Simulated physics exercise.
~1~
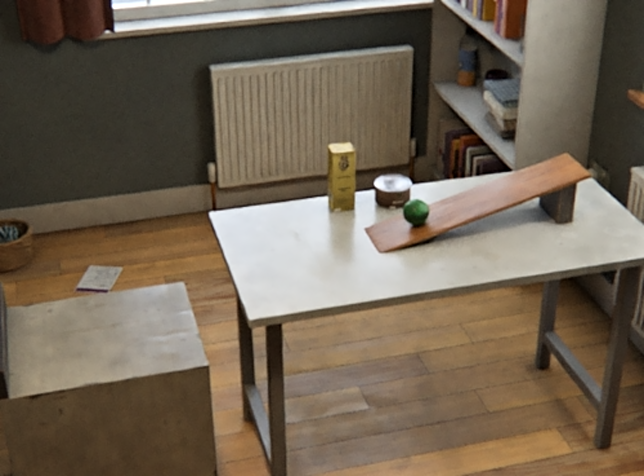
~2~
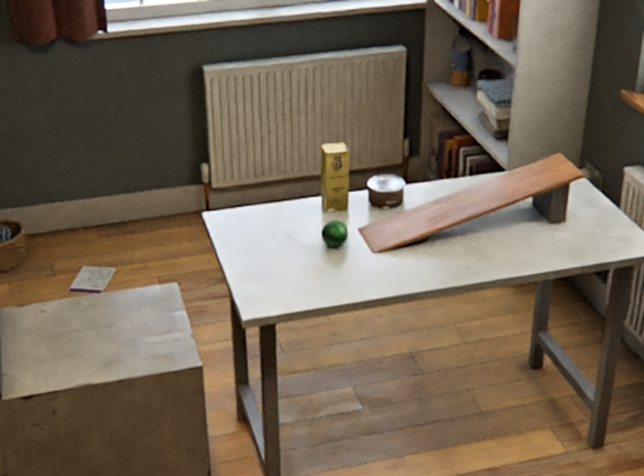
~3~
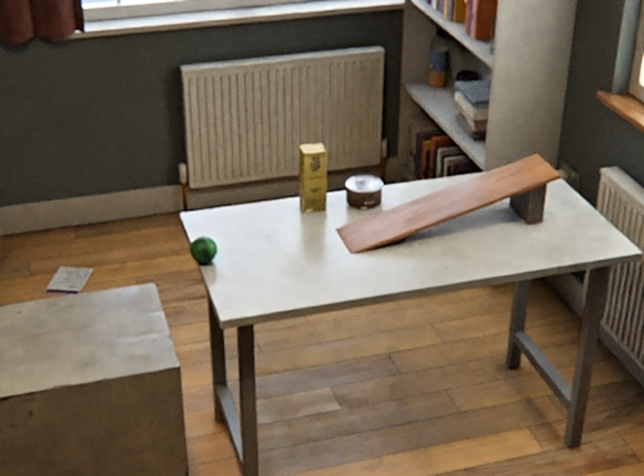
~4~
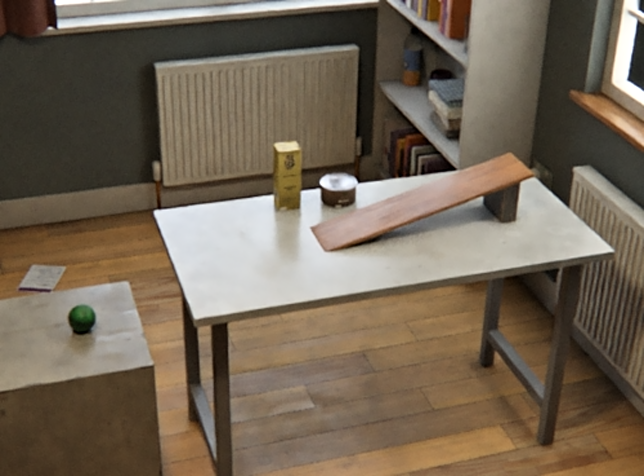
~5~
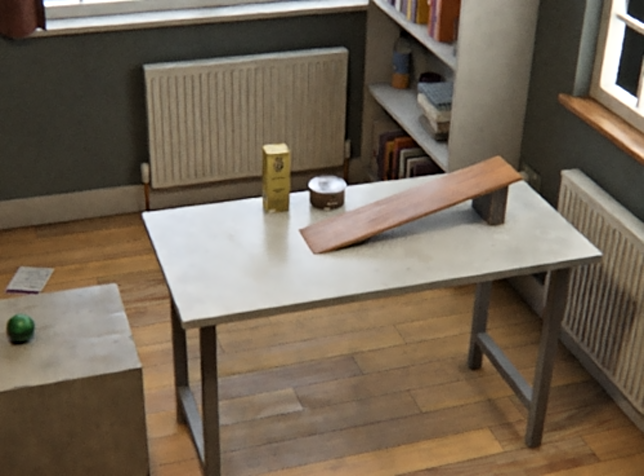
A room with a wooden floor, a radiator and a bookshelf is seen from above, looking down on a white table with grey legs. A reddish-brown ramp propped on a block slopes down to the left, with a yellow carton and a small round tub behind its low end, and a lower grey cabinet stands to the left. A green ball at the foot of the ramp rolls left across the tabletop to its edge as the view pans slightly right. It crosses the gap and drops onto the cabinet, then moves farther left along its top. At the end it is still on the cabinet, while the carton and tub remain in place.
